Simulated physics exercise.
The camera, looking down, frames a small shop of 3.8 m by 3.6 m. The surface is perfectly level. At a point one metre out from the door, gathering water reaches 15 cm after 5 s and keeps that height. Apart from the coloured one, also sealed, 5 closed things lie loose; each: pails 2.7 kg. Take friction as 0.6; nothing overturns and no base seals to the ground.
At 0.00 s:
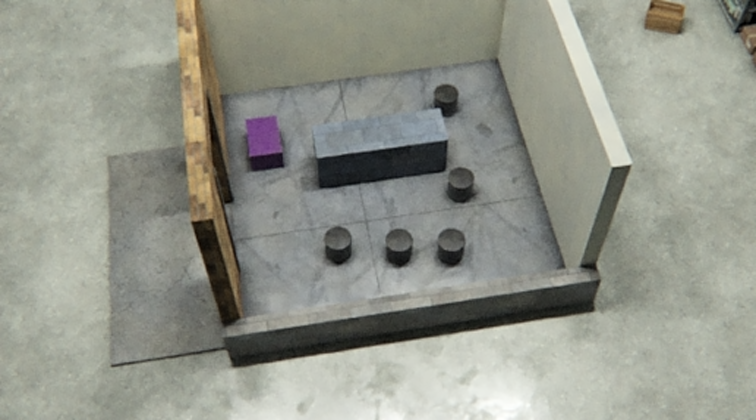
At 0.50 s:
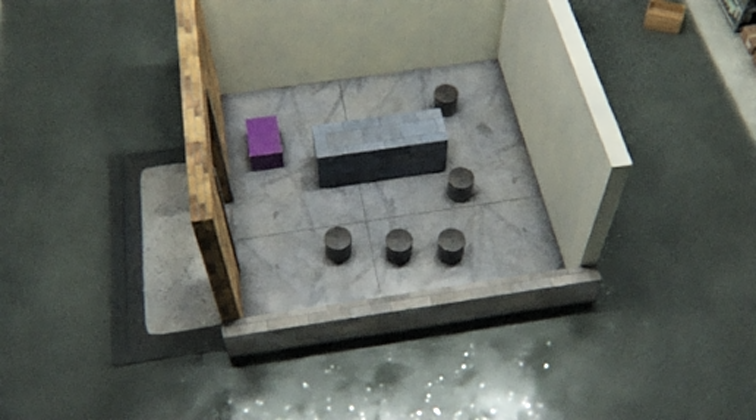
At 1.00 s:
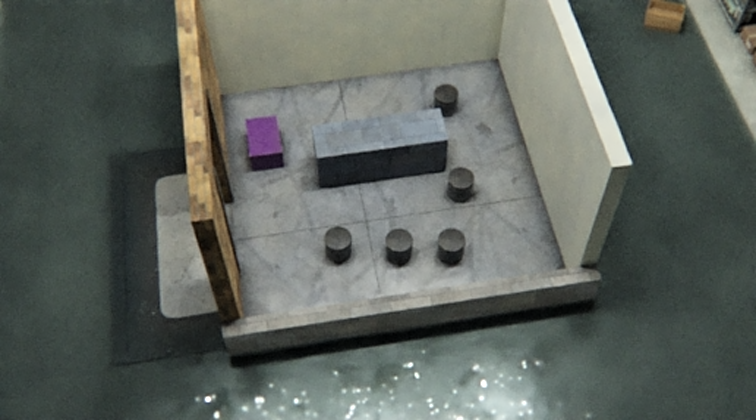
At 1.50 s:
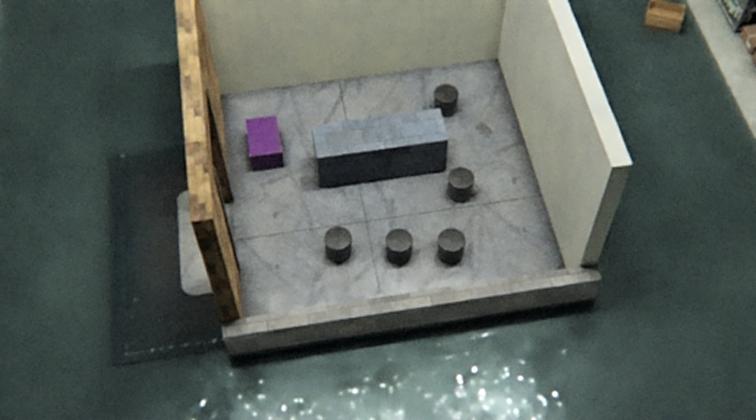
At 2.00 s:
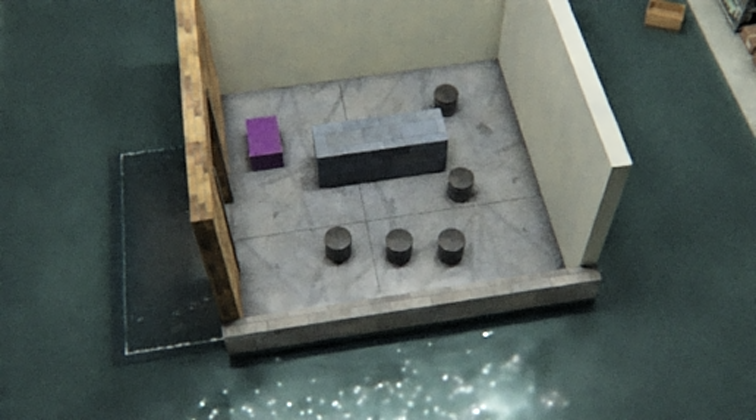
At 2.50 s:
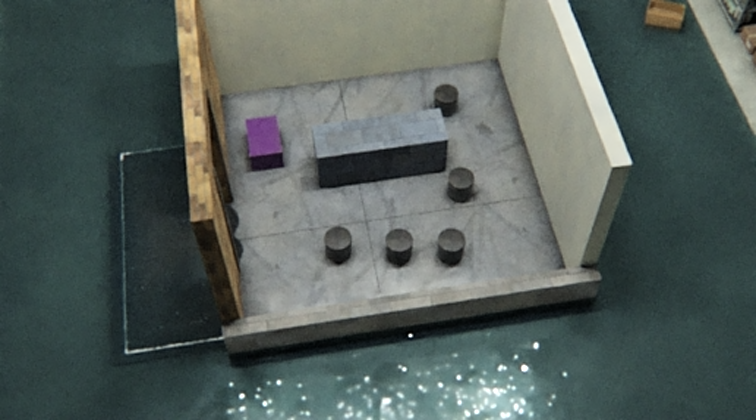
In a small shop seen from above, a purple crate, a long block and five dark cylinders stay still while dark water spreads around the walls outside, steadily covering the pale slab beside the left wall.
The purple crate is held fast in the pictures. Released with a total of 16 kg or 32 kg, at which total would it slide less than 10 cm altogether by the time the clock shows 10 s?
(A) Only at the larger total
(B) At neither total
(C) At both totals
(C) At both totals.
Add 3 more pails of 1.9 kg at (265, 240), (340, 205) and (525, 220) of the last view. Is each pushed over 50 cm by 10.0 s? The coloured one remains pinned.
Order as asked: Goes beyond / goes beyond / stays within.
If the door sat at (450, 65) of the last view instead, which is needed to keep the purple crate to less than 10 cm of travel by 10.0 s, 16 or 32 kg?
The answer is that the lesser mass suffices.
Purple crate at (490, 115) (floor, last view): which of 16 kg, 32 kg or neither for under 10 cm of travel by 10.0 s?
Outcome - success with both.
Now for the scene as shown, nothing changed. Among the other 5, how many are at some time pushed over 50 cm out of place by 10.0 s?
4 in all.
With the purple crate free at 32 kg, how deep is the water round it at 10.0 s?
Around 3 cm.
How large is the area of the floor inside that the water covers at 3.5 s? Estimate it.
Somewhere around 1.0 m2, roughly.
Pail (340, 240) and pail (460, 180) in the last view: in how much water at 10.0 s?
Close to 8 and 6 centimetres.
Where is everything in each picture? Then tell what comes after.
In the first picture, the purple crate at (264, 136) rests on the ground; water covers 0.0 m2; 0 of 6 have shifted.
In the second picture, the purple crate at (264, 136) rests on the ground; 0.0 m2 under water; 0 of 6 have shifted.
In the third picture, the purple crate at (264, 136), on the bottom; water covers 0.0 m2; 0 of 6 have shifted.
In the fourth picture, the purple crate at (264, 136), on the bottom; water covers 0.0 m2; 0 of 6 have shifted.
In the fifth picture, the purple crate at (264, 136) rests on the ground; 0.0 m2 under water; 0 of 6 have shifted.
In the sixth picture, the purple crate at (264, 136), on the bottom; 0.0 m2 under water; 0 of 6 have shifted.
After 3.5 s the purple crate would be 0 cm from its start with 16 kg and 0 cm from its start with 32 kg; 0 cm of water round it then.
After 4.5 s the purple crate would be 0 cm from its start with 16 kg and 0 cm from its start with 32 kg; 0 cm of water round it then.
After 7.0 s the purple crate would be 0 cm from its start with 16 kg and 0 cm from its start with 32 kg; 2 cm of water round it then.
After 10.0 s the purple crate would be 0 cm from its start with 16 kg and 0 cm from its start with 32 kg; 3 cm of water round it then.
